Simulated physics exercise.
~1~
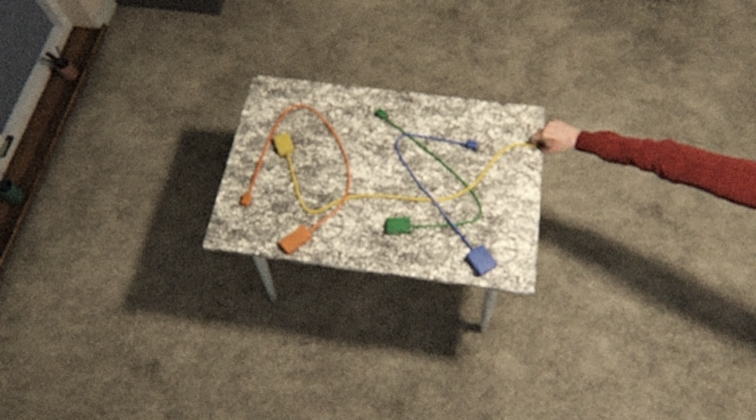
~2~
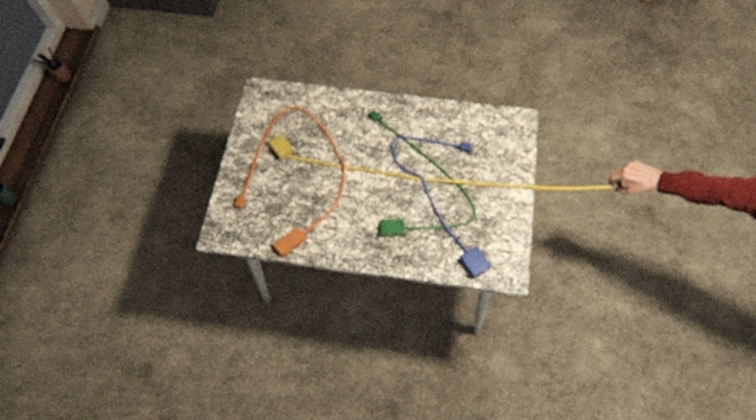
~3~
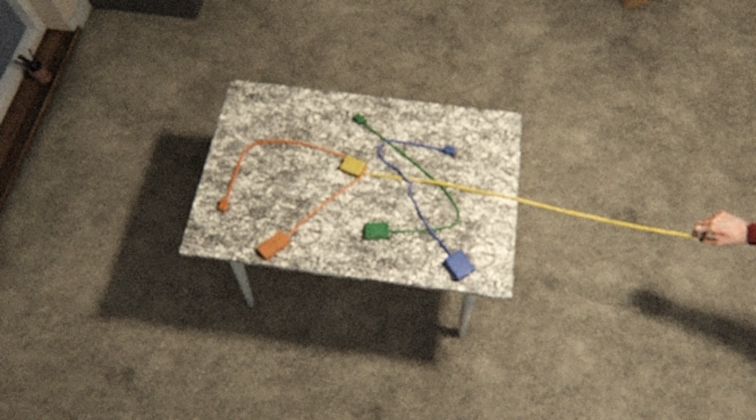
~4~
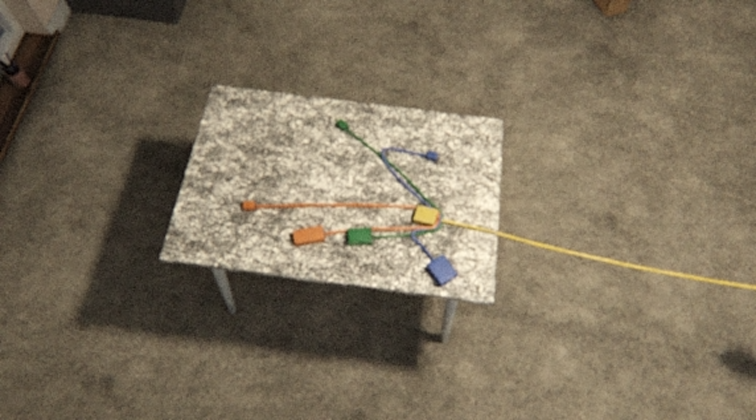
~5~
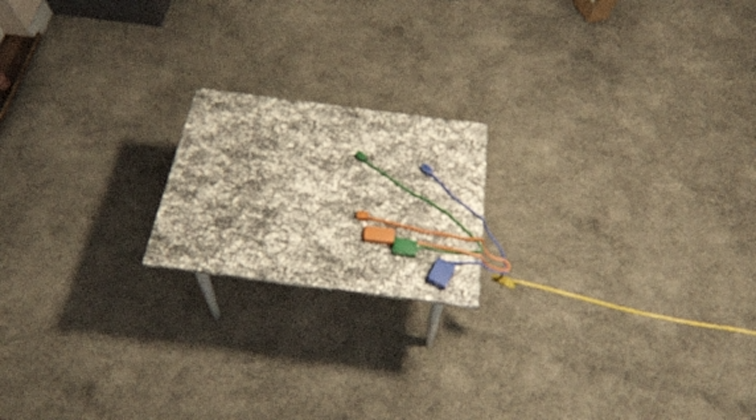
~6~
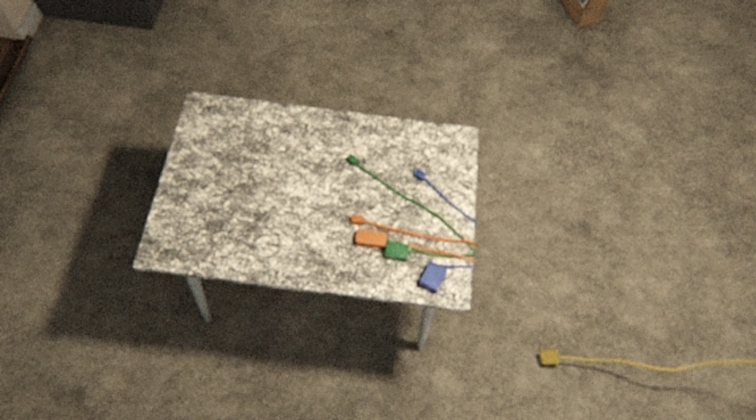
On a speckled stone-patterned table above a brown carpet, orange, yellow, green and blue leads with block chargers lie across one another. A hand in a red sleeve grips the yellow lead at the right edge and pulls it rightwards until it straightens. The yellow charger then slides across the table, catching the orange lead and dragging it along, and the green and blue leads are swept up too. The yellow charger goes over the right edge and drops towards the floor, while the other chargers stay on top, their leads bunched and trailing over that edge.
